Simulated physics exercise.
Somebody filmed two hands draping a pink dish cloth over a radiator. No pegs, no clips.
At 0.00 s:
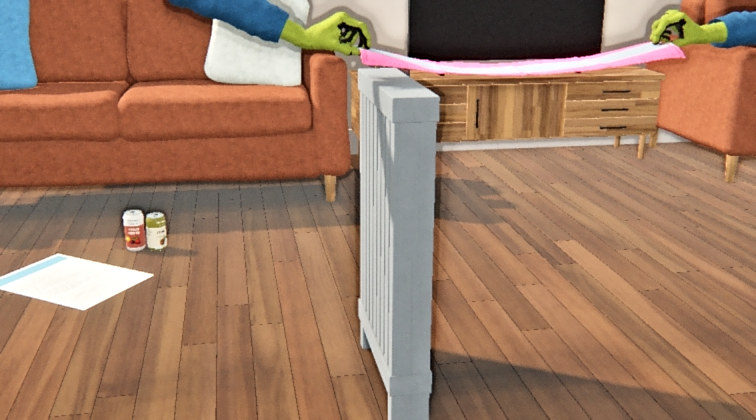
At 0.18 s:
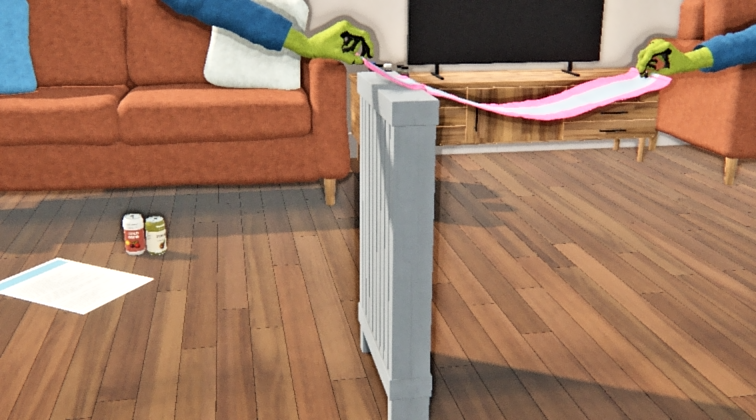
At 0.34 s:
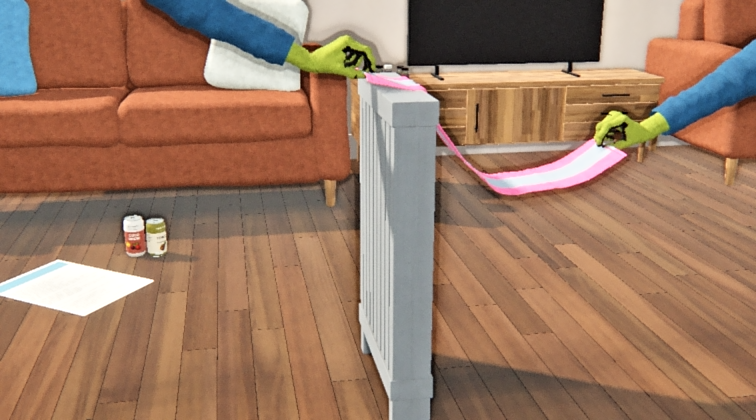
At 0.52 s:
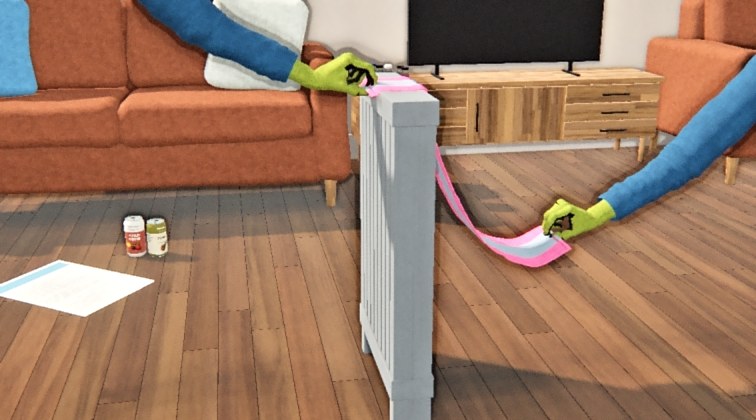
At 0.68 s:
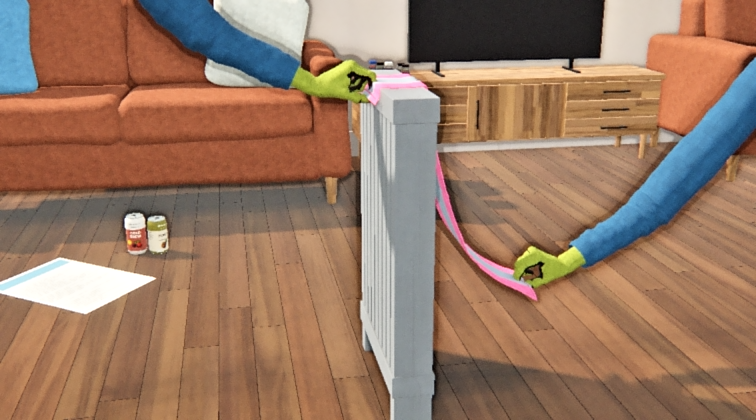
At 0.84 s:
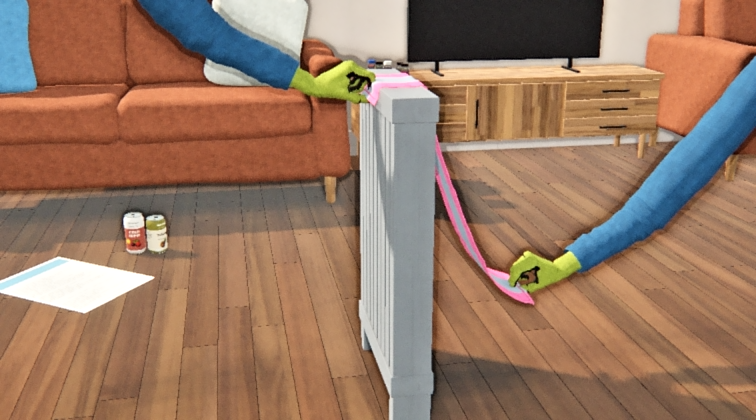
The clip opens with two green hands in blue sleeves stretching a pink and white cloth above a gray radiator in a living room. The left hand lowers its end onto the radiator's top while the right hand sweeps far downward, draping the cloth down the right side, still gripped at both ends.
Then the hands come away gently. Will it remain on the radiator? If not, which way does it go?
As it turns out, the pink dish cloth goes down on the right side.
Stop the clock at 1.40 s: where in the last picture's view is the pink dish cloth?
At about (447, 373).
After 1.18 s, dish cloth clear of the top and falling near (448, 286).
After 1.40 s, dish cloth in a heap on the floor near (447, 373).
At rest, dish cloth in a heap on the floor near (448, 375). The pink dish cloth is pulled rightwards.
